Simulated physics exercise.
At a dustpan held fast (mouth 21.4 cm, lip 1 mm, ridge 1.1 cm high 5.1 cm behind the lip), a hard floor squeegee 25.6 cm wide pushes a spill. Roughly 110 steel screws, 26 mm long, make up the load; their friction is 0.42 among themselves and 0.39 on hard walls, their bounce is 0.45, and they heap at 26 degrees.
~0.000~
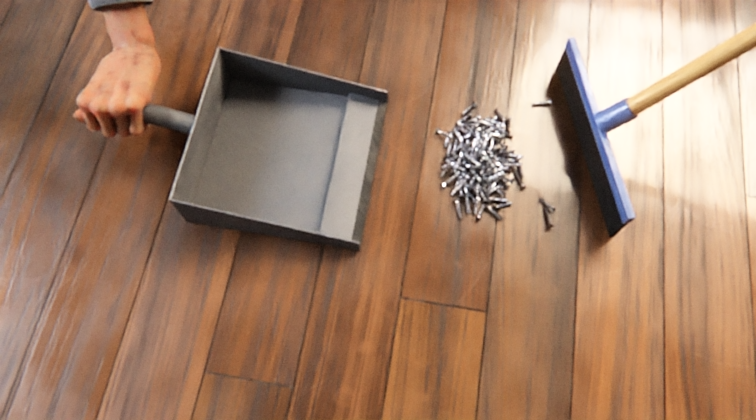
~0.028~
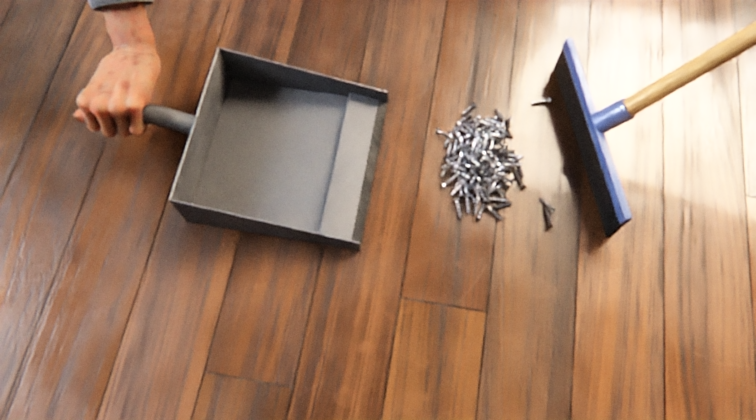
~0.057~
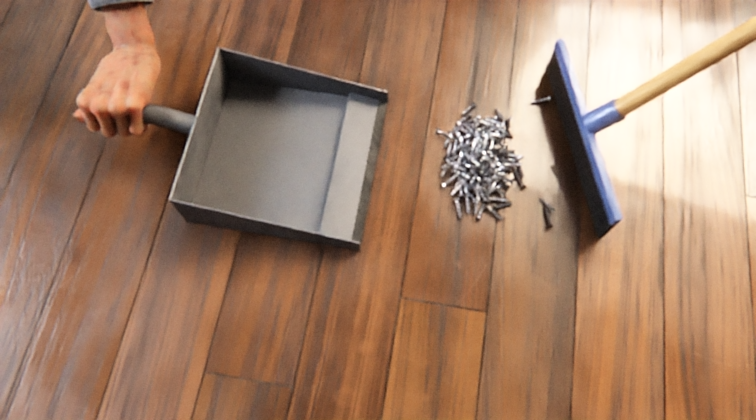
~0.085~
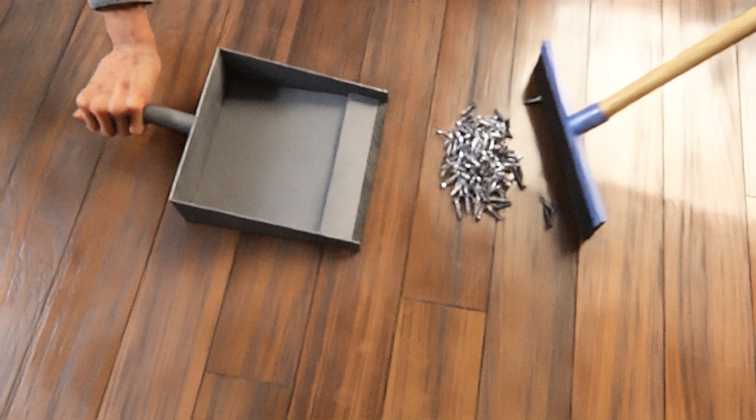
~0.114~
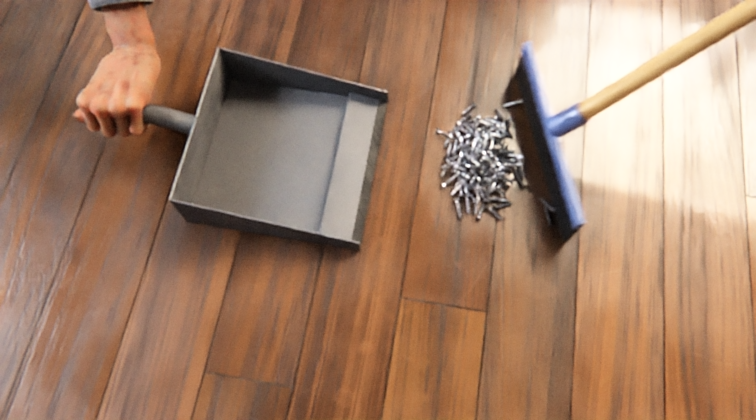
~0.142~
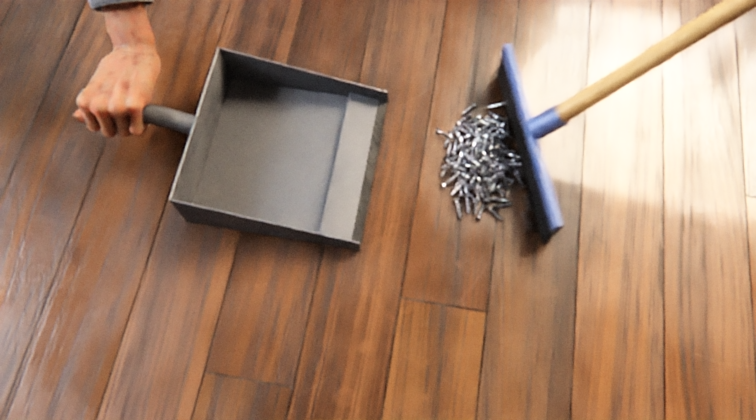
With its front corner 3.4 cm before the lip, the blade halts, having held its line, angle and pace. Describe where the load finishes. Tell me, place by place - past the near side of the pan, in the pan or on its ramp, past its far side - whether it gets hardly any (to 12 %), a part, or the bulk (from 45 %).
Near side gets hardly any. Pan gets a part. Far side gets hardly any.
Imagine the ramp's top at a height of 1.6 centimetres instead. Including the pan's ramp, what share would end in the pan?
I'd expect close to 25 per cent.
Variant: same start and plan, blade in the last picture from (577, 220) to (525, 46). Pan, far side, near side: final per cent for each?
You'd see pan at 5, far at 5 and near at 0.
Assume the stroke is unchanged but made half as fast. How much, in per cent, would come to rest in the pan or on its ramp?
About 5 %.
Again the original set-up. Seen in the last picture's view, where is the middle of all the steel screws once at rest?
Resting centre estimate: Around (380, 174).
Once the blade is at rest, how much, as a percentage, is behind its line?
Near 0 percent, give or take.
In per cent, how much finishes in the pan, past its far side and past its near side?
Near side 5, pan 25, far side 5.
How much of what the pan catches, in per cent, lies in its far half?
Roughly 60 per cent.
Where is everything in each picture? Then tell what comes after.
The first picture shows blade from (627, 219) to (570, 46), moved 0.0 cm, 0 of the pieces shifted so far; middle of the pieces at (484, 155); pan at (276, 157).
The second picture shows blade from (624, 219) to (567, 46), moved 0.4 cm, 0 of the pieces shifted so far; middle of the pieces at (484, 155).
The third picture shows blade from (615, 220) to (559, 47), moved 1.5 cm, 0 of the pieces shifted so far; middle of the pieces at (484, 155).
The fourth picture shows blade from (599, 222) to (545, 48), moved 3.3 cm, 1 of the pieces shifted so far; middle of the pieces at (484, 155).
The fifth picture shows blade from (578, 224) to (526, 50), moved 5.9 cm, 1 of the pieces shifted so far; middle of the pieces at (484, 155).
The sixth picture shows blade from (556, 226) to (506, 52), moved 8.5 cm, 5 of the pieces shifted so far; middle of the pieces at (484, 155); pan at (276, 157). The blade's pace is about 0.92 m/s, heading 16 degrees towards the viewer's side.
After 0.22 s, middle of the blade 12 cm from the lip; 0 % over the lip, far side 5 %, near side 0 %.
After 0.27 s, middle of the blade 8 cm from the lip; 0 % over the lip, far side 5 %, near side 0 %.
After 0.47 s, middle of the blade 7 cm from the lip; 30 % over the lip, far side 5 %, near side 5 %.
By 1.3 s all is still; near side 5 %, pan 25 %, far side 5 %, in front of the lip or behind the blade 65 %.
